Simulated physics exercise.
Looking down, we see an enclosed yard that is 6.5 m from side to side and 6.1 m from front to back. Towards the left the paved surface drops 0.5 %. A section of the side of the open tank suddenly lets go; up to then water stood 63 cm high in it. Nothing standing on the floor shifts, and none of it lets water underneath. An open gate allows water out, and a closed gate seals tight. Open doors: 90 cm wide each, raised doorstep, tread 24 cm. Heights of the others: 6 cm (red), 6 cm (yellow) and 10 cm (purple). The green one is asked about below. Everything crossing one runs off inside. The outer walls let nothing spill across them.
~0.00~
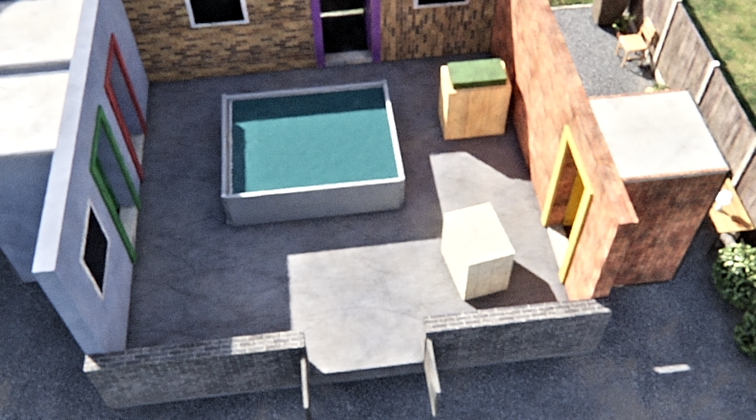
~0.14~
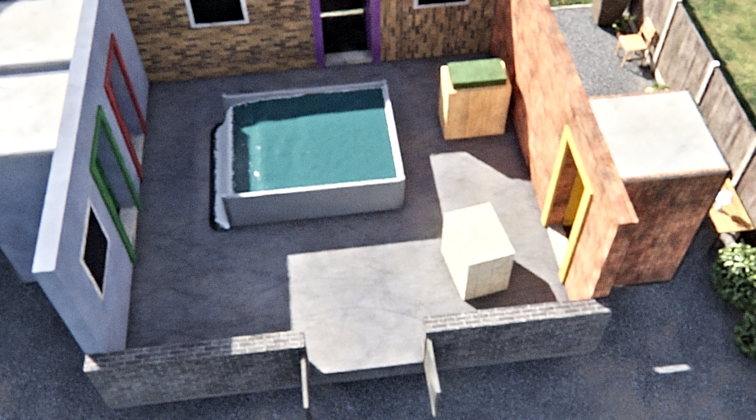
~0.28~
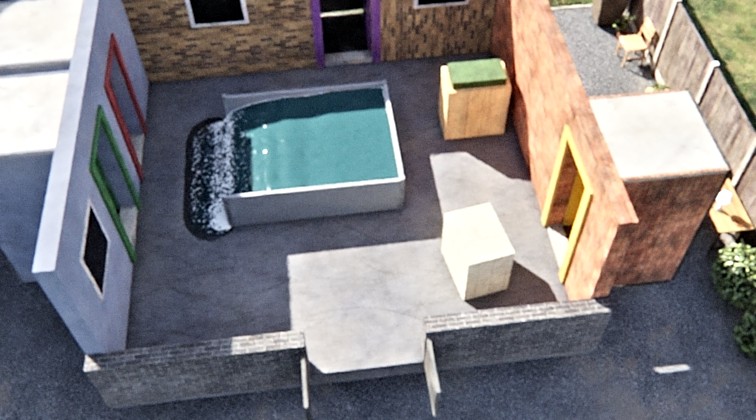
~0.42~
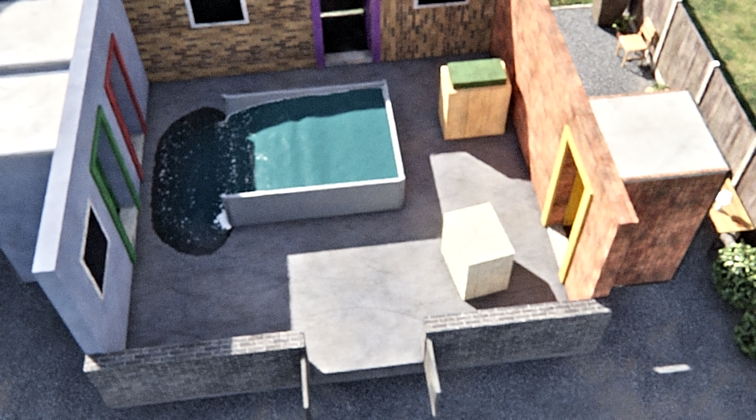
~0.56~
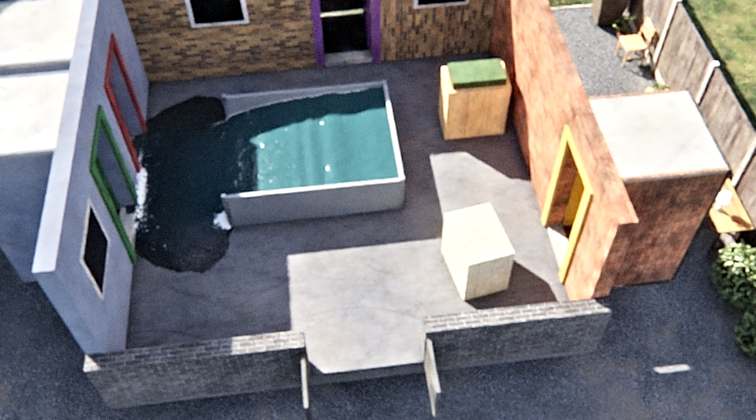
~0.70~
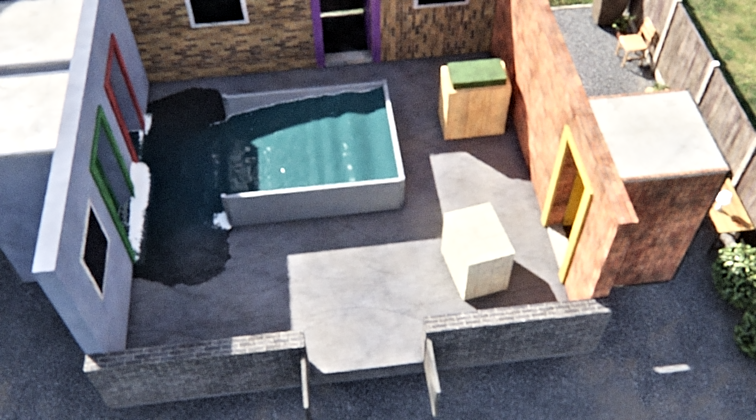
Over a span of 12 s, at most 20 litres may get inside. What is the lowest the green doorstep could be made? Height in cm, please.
Around 33 cm high.
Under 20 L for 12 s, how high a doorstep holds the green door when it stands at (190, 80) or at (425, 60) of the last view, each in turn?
You'd want about 25 cm there first, then about 9.5 cm.
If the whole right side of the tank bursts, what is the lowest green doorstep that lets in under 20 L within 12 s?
You'd want it roughly 10.0 centimetres tall.
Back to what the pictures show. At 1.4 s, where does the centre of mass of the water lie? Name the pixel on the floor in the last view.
I'd put it close to (270, 169).
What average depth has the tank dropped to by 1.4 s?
I'd put it at some 39 centimetres on average.
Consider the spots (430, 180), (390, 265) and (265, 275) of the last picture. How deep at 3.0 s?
Going through the spots in order gives 0, 0 and 0 centimetres.
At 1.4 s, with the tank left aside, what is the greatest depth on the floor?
44 cm.
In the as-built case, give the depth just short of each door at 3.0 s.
In cm: Red 29, yellow 0, green 29, purple 1.
After 1.4 s water covers 20 % of the floor, deepest (44 cm) near (140, 192); 35 cm at the green door, 51 litres in over its 16 cm doorstep.
After 3.0 s water covers 40 % of the floor, deepest (40 cm) near (149, 88); 29 cm at the green door, 211 litres in over its 16 cm doorstep.
After 12.0 s water covers 100 % of the floor, deepest (11 cm) near (559, 266); 6 cm at the green door, 252 litres in over its 16 cm doorstep.
At the green door as built, the water arrived by 0.6 s and peaked near 37 cm at 1.8 s.
With a doorstep of 28 cm, 59 litres would have come in within the 12 s; with 38 cm, 4 litres. So under 20 litres takes about 33 cm.
